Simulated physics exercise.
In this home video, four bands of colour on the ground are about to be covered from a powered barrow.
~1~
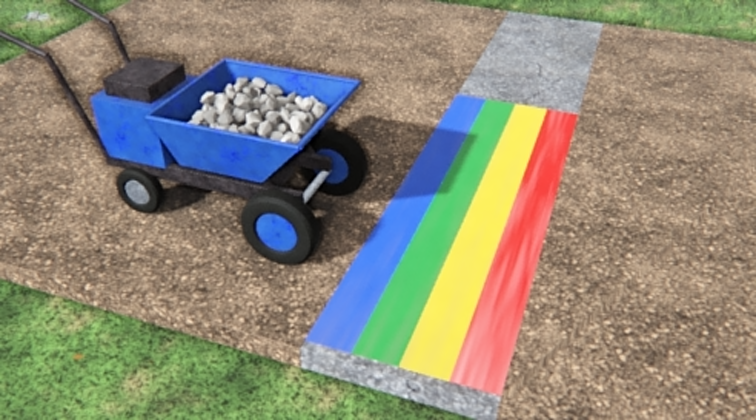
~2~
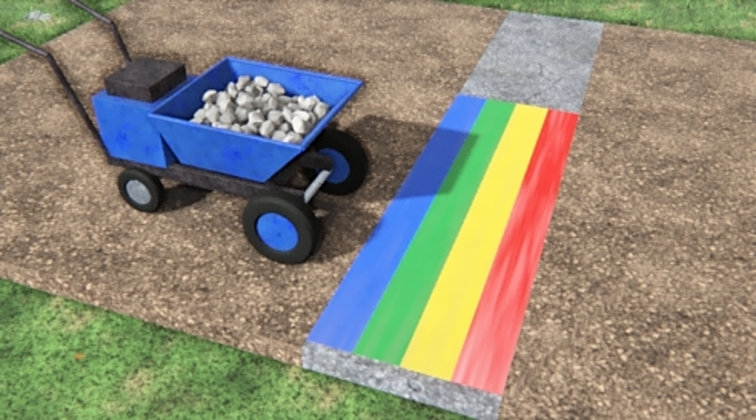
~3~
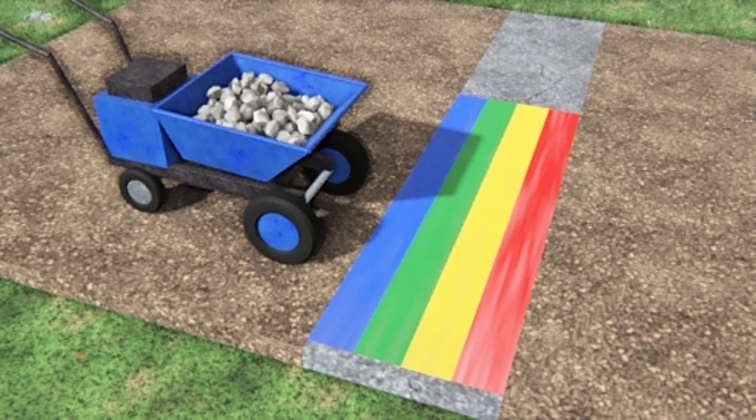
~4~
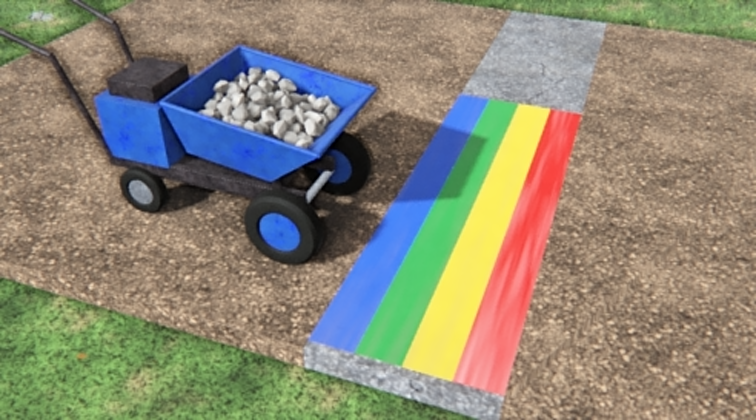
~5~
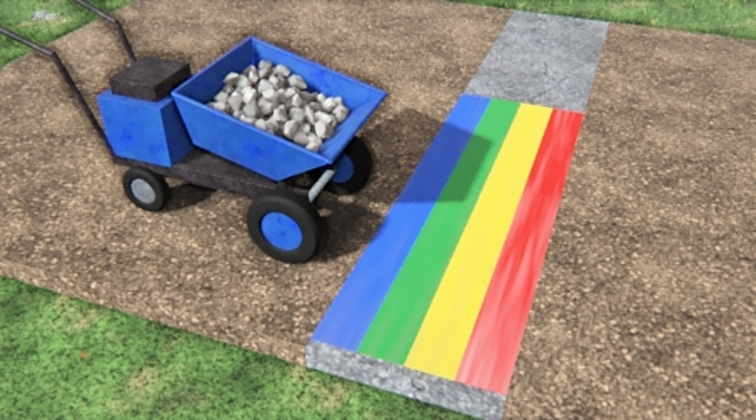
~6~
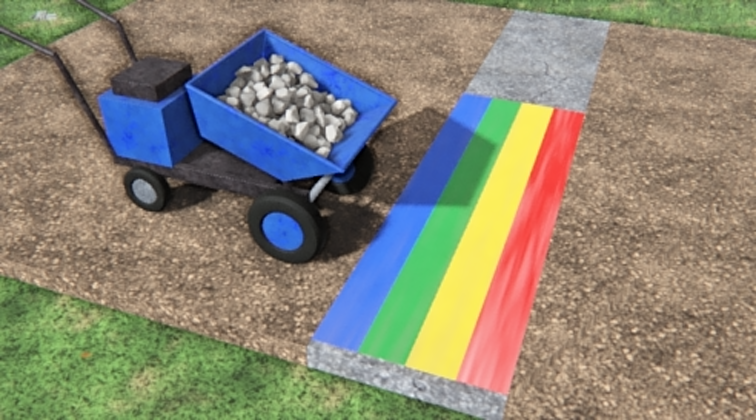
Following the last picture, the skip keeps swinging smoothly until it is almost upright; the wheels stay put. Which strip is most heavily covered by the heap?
The green strip.
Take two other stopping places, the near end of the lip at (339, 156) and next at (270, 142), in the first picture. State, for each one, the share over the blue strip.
Some 0 % then some 30 %.
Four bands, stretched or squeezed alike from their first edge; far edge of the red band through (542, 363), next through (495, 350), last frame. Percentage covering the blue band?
10 % and 0 %.
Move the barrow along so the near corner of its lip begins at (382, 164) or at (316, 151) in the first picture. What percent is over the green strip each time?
About 0 percent at the first place and about 30 percent at the second.
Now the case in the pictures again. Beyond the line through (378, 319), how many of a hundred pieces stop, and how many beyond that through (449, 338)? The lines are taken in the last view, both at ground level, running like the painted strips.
About 70 % and 20 %.
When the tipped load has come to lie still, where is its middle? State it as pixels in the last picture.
About pixel (449, 251).
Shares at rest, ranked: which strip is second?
The yellow strip is second.
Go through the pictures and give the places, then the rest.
In the first frame, lip of the skip at (299, 148), level; top of the load at (239, 114), broken stones; blue strip at (350, 309); green strip at (394, 320); yellow strip at (440, 333); red strip at (488, 345).
In the second frame, lip of the skip at (302, 148), tipped barely; top of the load at (242, 113).
In the third frame, lip of the skip at (308, 151), tipped barely; top of the load at (246, 111).
In the fourth frame, lip of the skip at (318, 156), tipped a little; top of the load at (238, 98).
In the fifth frame, lip of the skip at (330, 162), tipped a little; top of the load at (249, 92).
In the sixth frame, lip of the skip at (341, 171), tipped clearly; top of the load at (261, 88); blue strip at (356, 308); green strip at (400, 319); yellow strip at (447, 332); red strip at (495, 344).
Soon, skip tipped steeply; all in the skip.
A while on, skip tipped right over; about two thirds in the skip; a stray few over the blue strip; about a quarter over the green strip; a small part over the yellow strip; a stray few over the red strip.
Towards the end, skip tipped right over; about a quarter in the skip; a small part over the blue strip; about a third over the green strip; about a quarter over the yellow strip; a small part over the red strip; a stray few off the paint.
Finally, skip tipped right over; about a quarter in the skip; a small part over the blue strip; about a third over the green strip; about a quarter over the yellow strip; a small part over the red strip; a stray few off the paint.
